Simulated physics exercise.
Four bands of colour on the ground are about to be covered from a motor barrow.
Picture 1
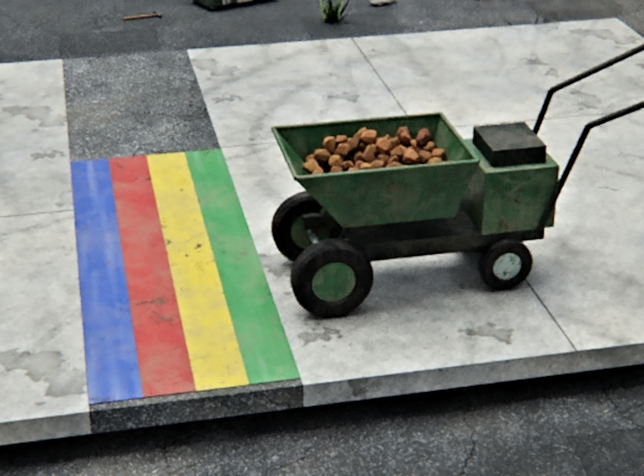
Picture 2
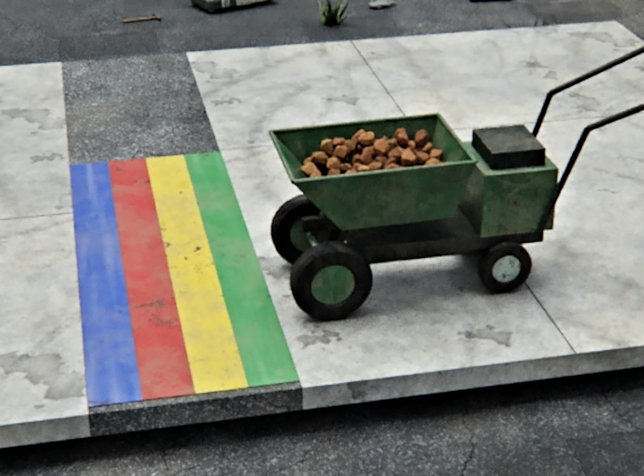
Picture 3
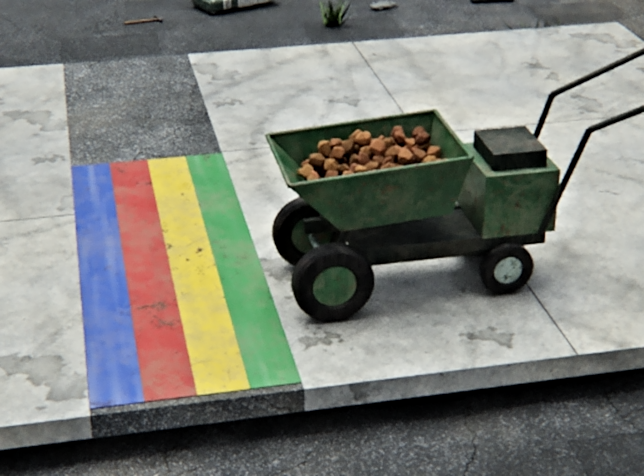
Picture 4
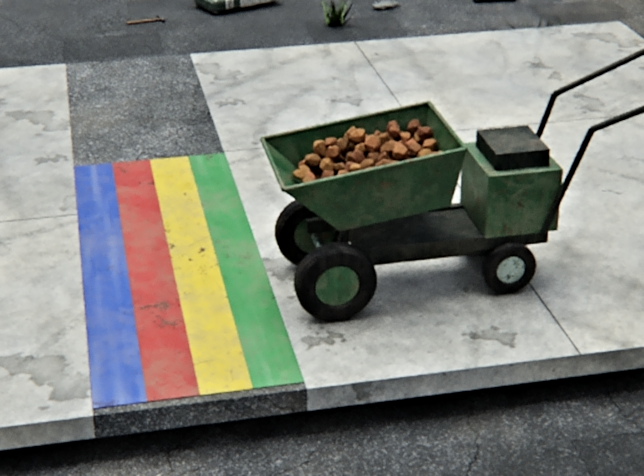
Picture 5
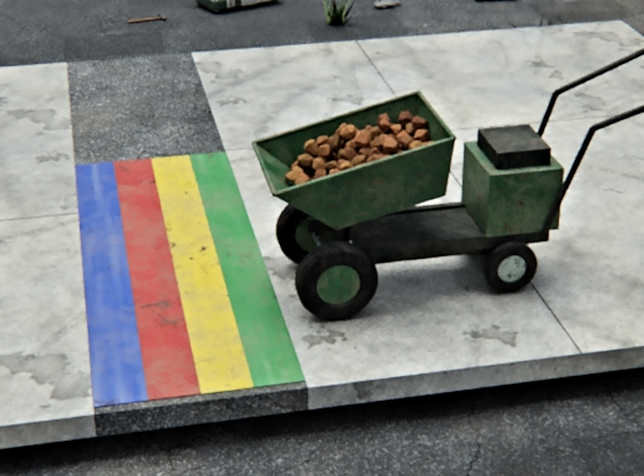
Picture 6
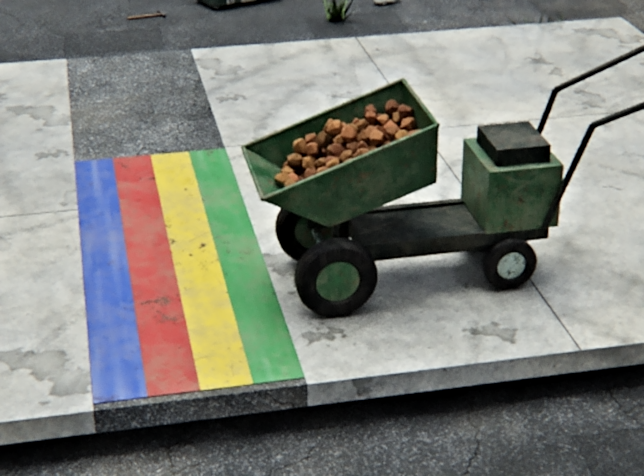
A green motor barrow's skip of reddish-brown lumps tilting gradually down to the left beside blue, red, yellow and green strips.
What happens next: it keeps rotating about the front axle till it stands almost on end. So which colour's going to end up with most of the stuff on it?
Most of it lands on red.
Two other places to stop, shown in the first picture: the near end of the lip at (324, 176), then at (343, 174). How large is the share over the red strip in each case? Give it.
30 %, then 20 %.
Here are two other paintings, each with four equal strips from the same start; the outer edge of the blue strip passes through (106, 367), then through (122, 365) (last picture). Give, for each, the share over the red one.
The first gives around 40 %, the second around 30 %.
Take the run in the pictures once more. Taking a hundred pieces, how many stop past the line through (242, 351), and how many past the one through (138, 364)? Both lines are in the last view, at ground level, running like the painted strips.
I'd put it near 90 in a hundred, then near 20 in a hundred.
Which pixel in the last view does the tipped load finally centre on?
Near (157, 296).
Just after the last frame, skip tipped steeply; every one in the skip.
A moment on, skip tipped right over; the larger part in the skip; about a tenth over the yellow strip; about a tenth over the red strip; just a few falling.
Further on, skip tipped right over; roughly a quarter in the skip; roughly a quarter over the yellow strip; roughly a third over the red strip; roughly a quarter over the blue strip; just a few off the paint.
When it is over, skip tipped right over; about a tenth in the skip; not one over the green strip; roughly a quarter over the yellow strip; roughly a third over the red strip; roughly a quarter over the blue strip; about a tenth off the paint.
